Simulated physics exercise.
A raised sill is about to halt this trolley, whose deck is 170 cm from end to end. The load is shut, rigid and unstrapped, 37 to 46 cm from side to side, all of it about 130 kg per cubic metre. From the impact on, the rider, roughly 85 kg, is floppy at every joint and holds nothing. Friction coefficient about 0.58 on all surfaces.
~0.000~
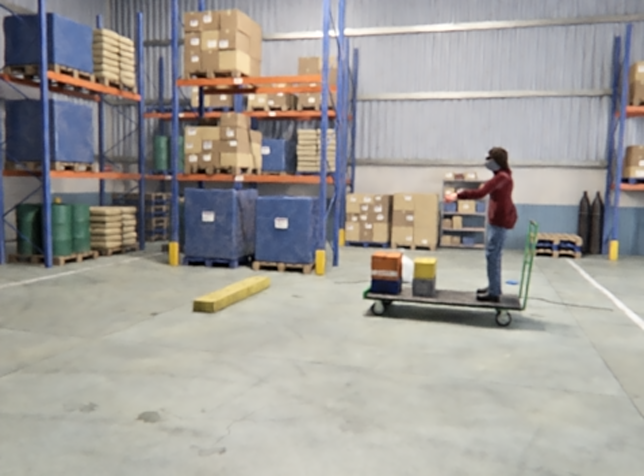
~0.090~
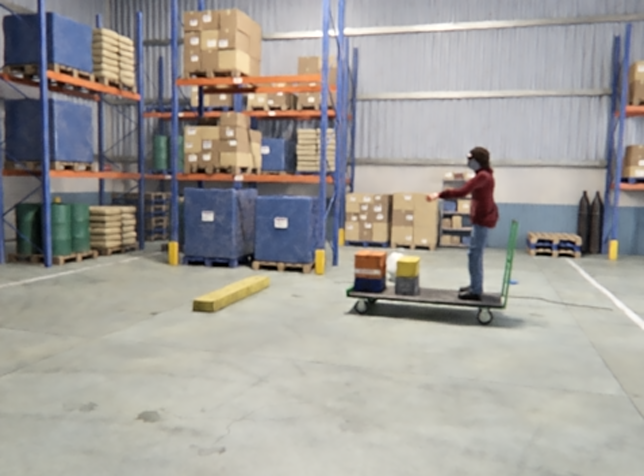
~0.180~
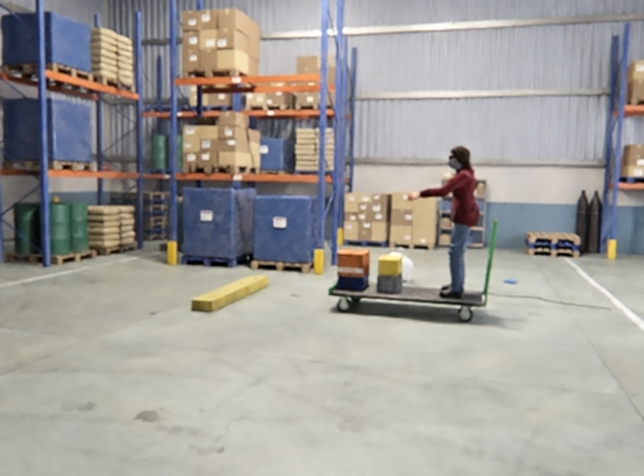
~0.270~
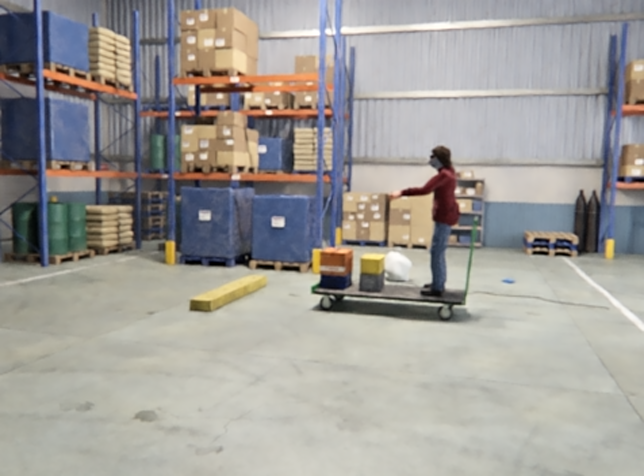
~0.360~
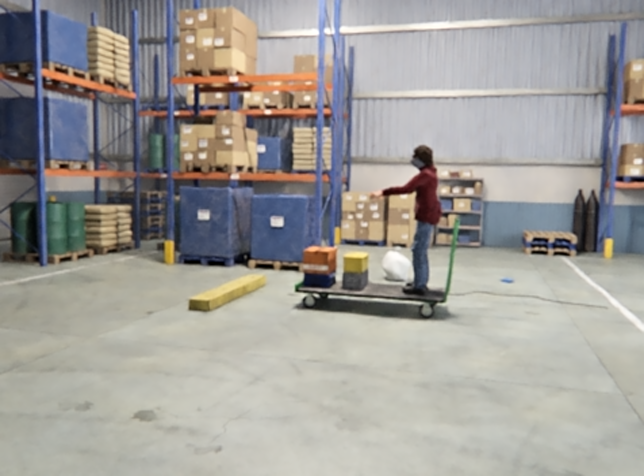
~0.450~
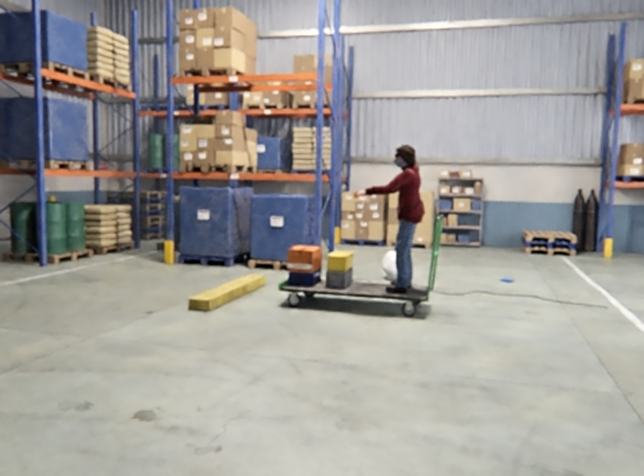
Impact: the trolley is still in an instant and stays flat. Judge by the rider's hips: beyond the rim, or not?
At this pace the rider's hips stay behind the front rim.
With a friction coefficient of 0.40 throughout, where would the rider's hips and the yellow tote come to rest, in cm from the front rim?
Then hips 10 behind, yellow 30 past.
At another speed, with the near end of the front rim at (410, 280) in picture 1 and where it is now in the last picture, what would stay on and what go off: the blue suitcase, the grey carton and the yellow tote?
Then blue on, grey on, yellow off.
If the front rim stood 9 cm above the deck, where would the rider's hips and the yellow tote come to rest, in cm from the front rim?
Then hips 30 behind, yellow 20 behind.
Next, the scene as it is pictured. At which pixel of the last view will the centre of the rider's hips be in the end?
Around (259, 243).
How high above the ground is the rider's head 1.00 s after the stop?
About 40 cm.
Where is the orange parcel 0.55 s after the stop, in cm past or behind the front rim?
About 65 cm past the rim.
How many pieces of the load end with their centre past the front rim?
1 of them.
Impact comes at 0.79 s.
After 1.04 s the rider's hips are 94 cm behind the rim, near (305, 230) in the last picture's view.
After 1.34 s the rider's hips are 46 cm behind the rim, near (268, 251) in the last picture's view.
After 1.79 s the rider's hips are 32 cm behind the rim, near (259, 243) in the last picture's view.
Final state at 4.6 s, past the rim, orange parcel; behind it, blue suitcase, grey carton, yellow tote and the rider's hips.
